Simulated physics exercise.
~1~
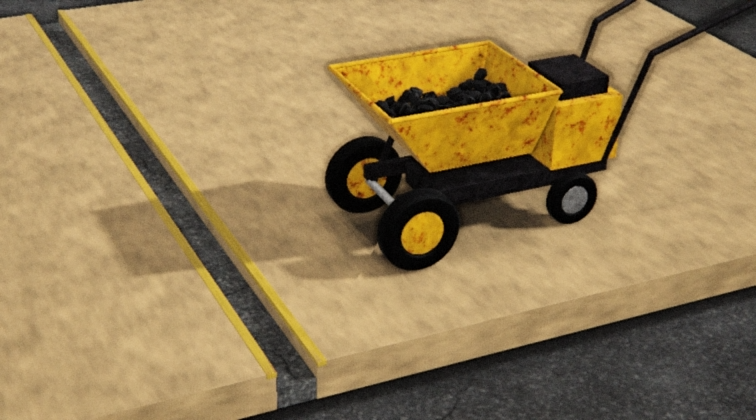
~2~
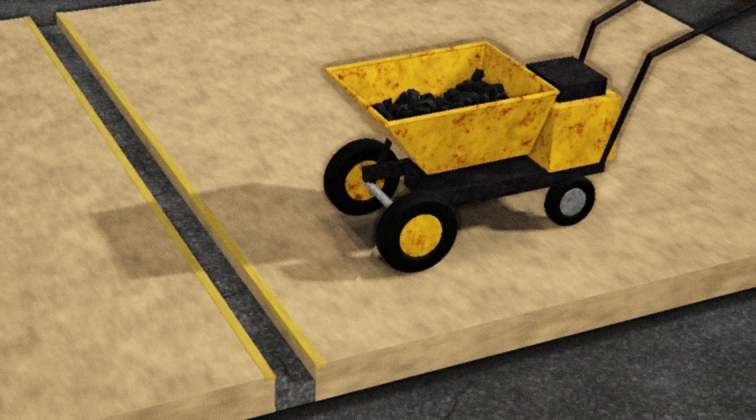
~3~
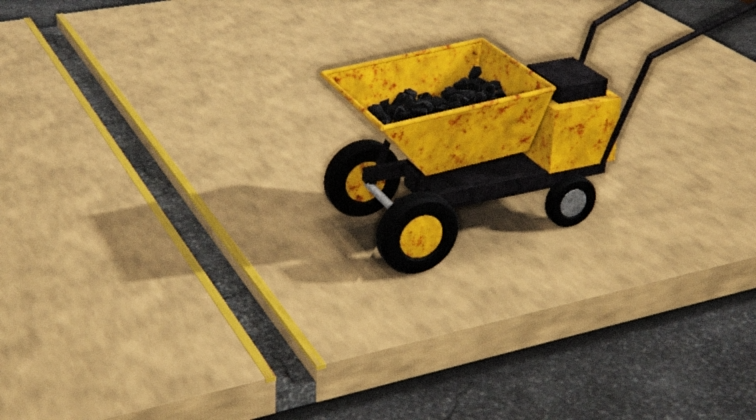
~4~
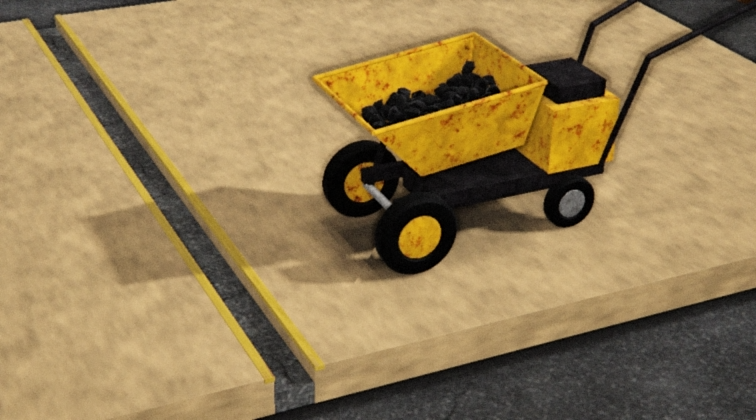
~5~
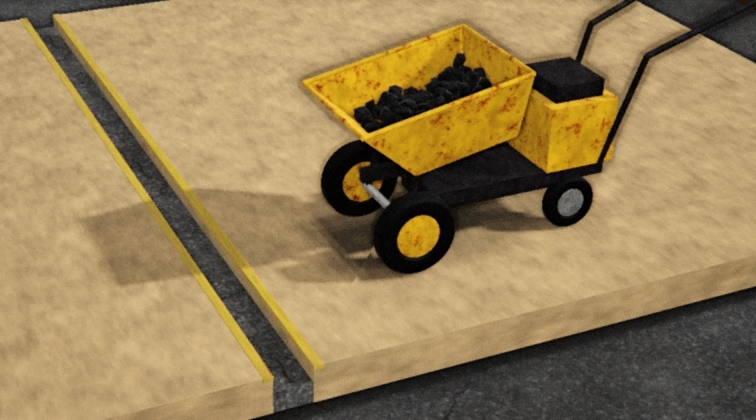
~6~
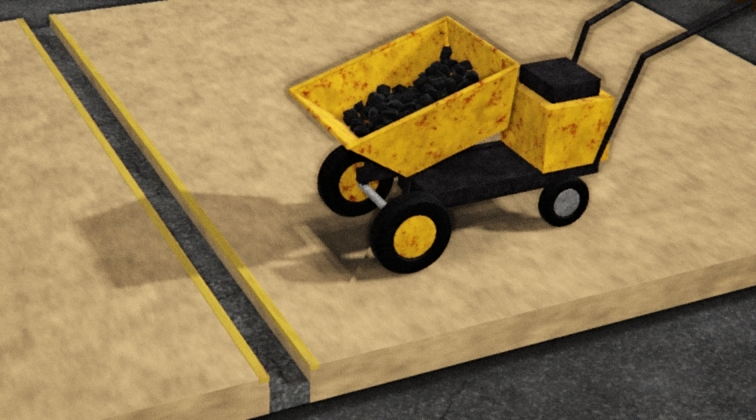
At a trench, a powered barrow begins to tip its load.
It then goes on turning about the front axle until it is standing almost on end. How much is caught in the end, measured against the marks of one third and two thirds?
The amount that reaches the trench will sit in the middle band of a third to two thirds.
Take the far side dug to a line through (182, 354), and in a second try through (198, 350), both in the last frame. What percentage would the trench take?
I'd say some 70 in a hundred, followed by 70 in a hundred.
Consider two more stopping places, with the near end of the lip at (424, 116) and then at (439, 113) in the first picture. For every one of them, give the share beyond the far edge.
In order: 0 % and 0 %.
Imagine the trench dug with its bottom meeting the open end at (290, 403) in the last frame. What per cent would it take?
The share would be around 60 in a hundred.
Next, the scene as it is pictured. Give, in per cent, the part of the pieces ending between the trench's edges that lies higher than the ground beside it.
Estimate: Around 50 %.
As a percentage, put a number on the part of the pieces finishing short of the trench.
Near 15 in every hundred.
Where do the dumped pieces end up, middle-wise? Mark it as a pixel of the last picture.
I'd place the middle at about (222, 268).
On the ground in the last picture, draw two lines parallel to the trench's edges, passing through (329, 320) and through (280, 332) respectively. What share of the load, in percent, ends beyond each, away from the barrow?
Around 70 per cent for the first, and 60 per cent for the second.
Soon after the last picture, skip tipped steeply; all in the skip.
A little later, skip tipped right over; most in the skip; a small part short of the trench; a small part in or heaped over the trench; a stray few beyond it; a stray few falling.
Later still, skip tipped right over; about a quarter in the skip; a small part short of the trench; about half in or heaped over the trench; a small part beyond it.
At rest, skip tipped right over; about a quarter in the skip; a small part short of the trench; about half in or heaped over the trench; a small part beyond it.
